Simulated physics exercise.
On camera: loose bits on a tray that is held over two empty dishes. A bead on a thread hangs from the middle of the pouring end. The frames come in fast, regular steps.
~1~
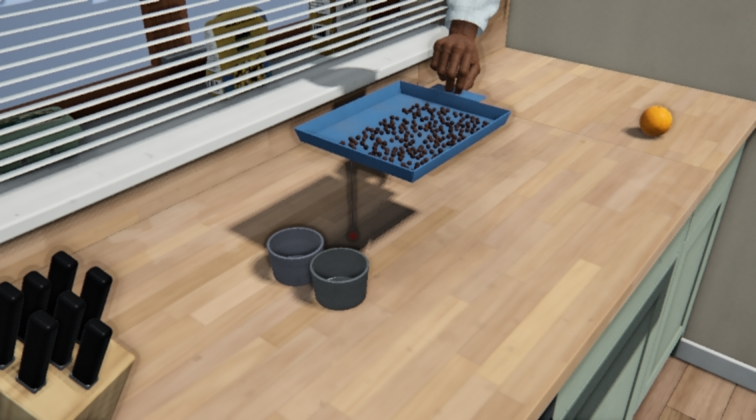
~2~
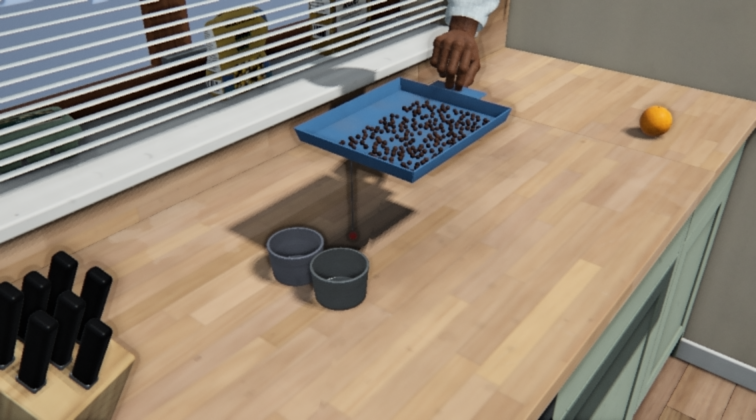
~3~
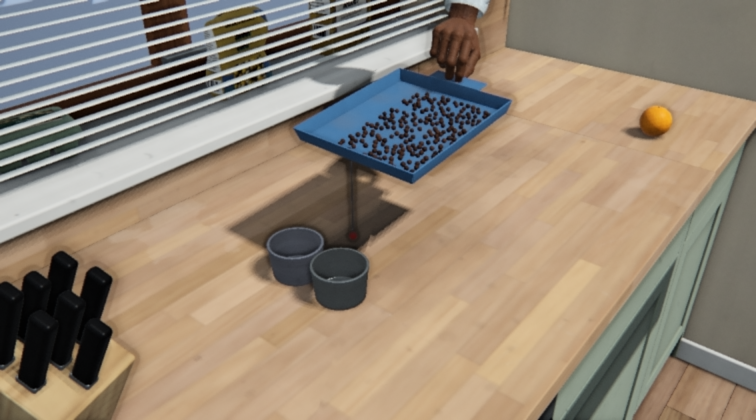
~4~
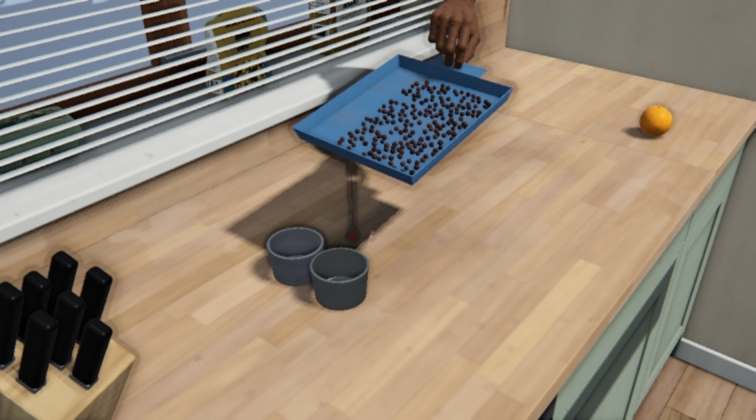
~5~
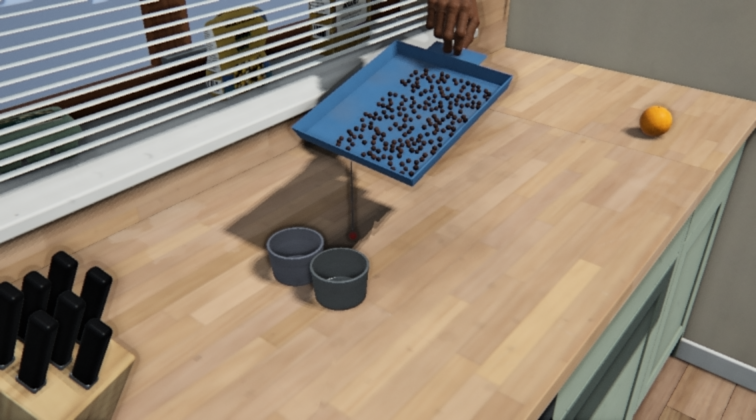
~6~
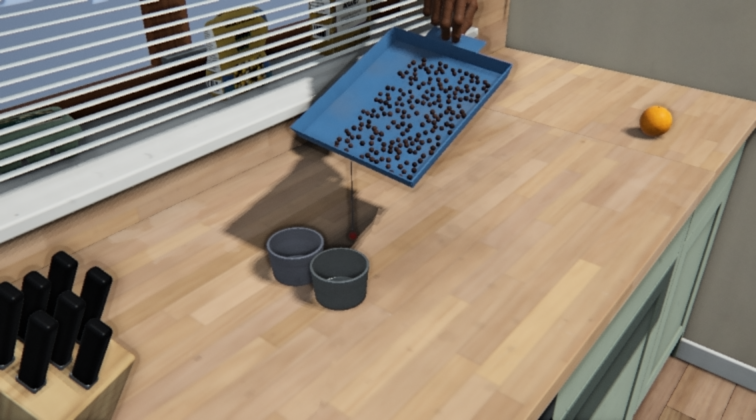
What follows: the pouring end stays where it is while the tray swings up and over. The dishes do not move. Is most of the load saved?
In the dishes lies only the smaller part of it.
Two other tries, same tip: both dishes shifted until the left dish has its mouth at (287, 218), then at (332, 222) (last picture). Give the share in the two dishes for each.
Roughly 0 per cent, and 0 per cent.
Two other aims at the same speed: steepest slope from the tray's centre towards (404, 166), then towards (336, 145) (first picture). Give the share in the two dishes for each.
The first gives 0 %, the second 30 %.
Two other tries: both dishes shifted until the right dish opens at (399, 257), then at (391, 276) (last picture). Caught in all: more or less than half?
First the smaller part, then most of it.
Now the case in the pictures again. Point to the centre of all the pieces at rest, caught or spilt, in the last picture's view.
Roughly at (372, 315).
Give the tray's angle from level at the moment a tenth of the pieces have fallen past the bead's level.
Roughly 80°.
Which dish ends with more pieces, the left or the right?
Fuller: The right-hand dish.
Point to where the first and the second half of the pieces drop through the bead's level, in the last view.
First near (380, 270), later near (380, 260).
Soon, tray tipped steeply; nearly all on the tray; a small part in the air.
A while on, tray tipped past a quarter turn; about a quarter on the tray; a small part in the right dish; about a quarter outside both; about half in the air.
Towards the end, tray tipped past a quarter turn; about a quarter in the right dish; most outside both.
Finally, tray tipped past a quarter turn; about a quarter in the right dish; none in the left dish; most outside both.
